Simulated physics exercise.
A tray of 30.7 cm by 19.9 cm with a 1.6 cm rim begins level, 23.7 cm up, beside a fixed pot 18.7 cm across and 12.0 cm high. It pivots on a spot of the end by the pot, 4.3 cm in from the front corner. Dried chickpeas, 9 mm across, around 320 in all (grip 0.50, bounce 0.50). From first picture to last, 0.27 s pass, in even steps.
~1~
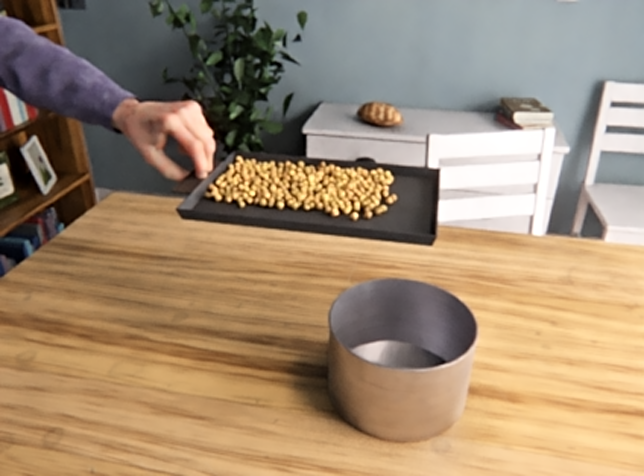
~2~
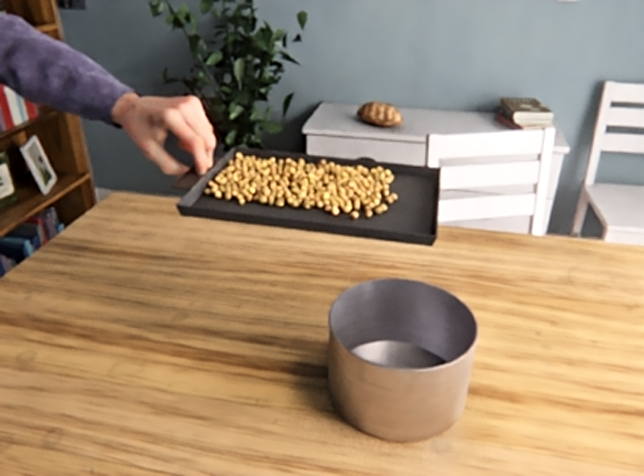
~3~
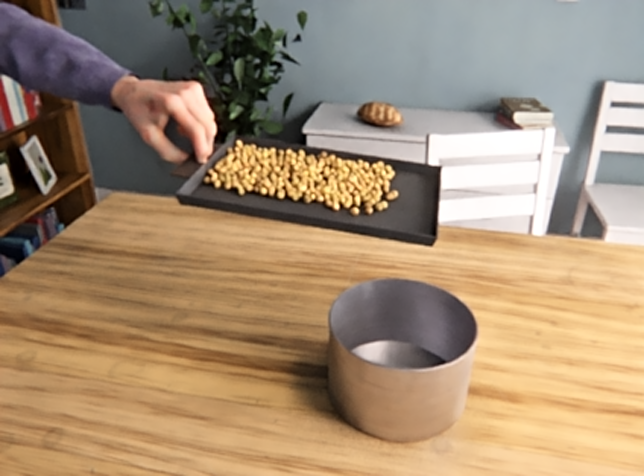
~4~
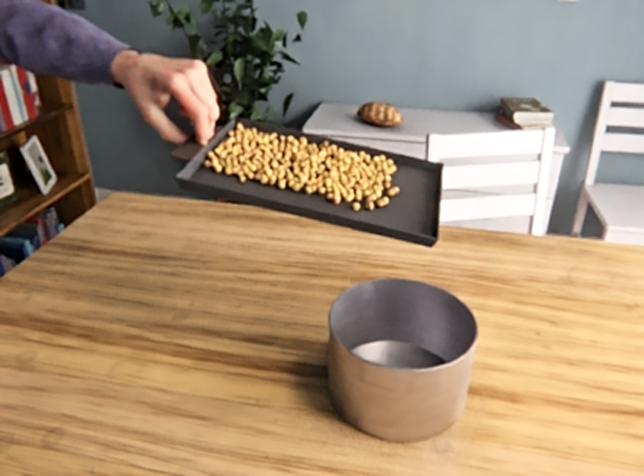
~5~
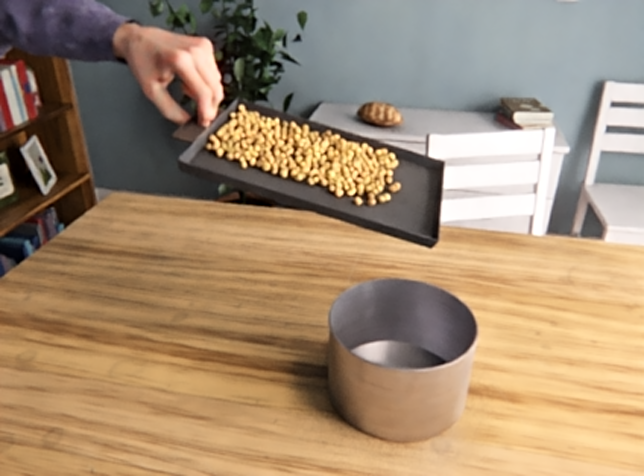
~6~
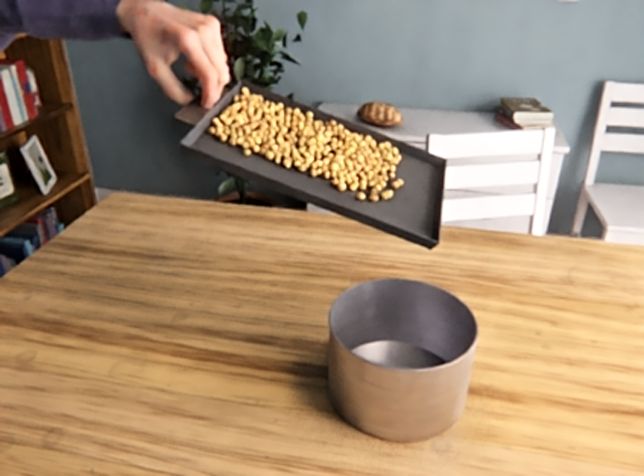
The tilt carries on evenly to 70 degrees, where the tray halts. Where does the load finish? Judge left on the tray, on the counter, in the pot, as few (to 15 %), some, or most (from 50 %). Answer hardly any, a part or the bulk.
Left on the tray: A part; on the counter: A part; in the pot: A part.
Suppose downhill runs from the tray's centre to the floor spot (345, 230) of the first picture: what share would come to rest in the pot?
About 35 per cent.
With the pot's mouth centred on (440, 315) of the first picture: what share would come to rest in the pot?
About 50 per cent.
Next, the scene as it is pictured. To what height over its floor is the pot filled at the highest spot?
Some 1.5 cm.
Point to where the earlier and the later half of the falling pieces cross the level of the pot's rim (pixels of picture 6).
At about (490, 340), then at (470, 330).
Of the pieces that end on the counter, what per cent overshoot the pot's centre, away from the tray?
About 100 per cent.
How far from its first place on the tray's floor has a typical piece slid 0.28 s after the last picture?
Roughly 7 cm.
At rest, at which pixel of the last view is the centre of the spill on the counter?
At about (547, 424).
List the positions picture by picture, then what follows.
Tray tilt 0 degrees, front corners at (181, 208) and (433, 234); middle of the pieces at (300, 186); pot at (403, 319), in the first frame.
Tray tilt 1 degrees, front corners at (180, 204) and (433, 234); middle of the pieces at (300, 184), in the second frame.
Tray tilt 4 degrees, front corners at (180, 193) and (434, 235), lowest corner right front; middle of the pieces at (301, 176), in the third frame.
Tray tilt 9 degrees, front corners at (180, 176) and (435, 236), lowest corner right front; middle of the pieces at (302, 165), in the fourth frame.
Tray tilt 14 degrees, front corners at (181, 159) and (436, 238), lowest corner right front; middle of the pieces at (305, 154), in the fifth frame.
Tray tilt 19 degrees, front corners at (184, 143) and (436, 239), lowest corner right front; middle of the pieces at (308, 144); pot at (403, 319), in the sixth frame.
Then, 0.28 s after the last picture, tilt 45 degrees; the tray holds 100 %, the pot 0 %.
Then, 0.46 s after the last picture, tilt 61 degrees; the tray holds 90 %, the pot 0 %.
Then, 0.76 s after the last picture, tilt 70 degrees; the tray holds 40 %, the pot 20 %.
In the end, tray 40 %, counter 40 %, pot 20 %.
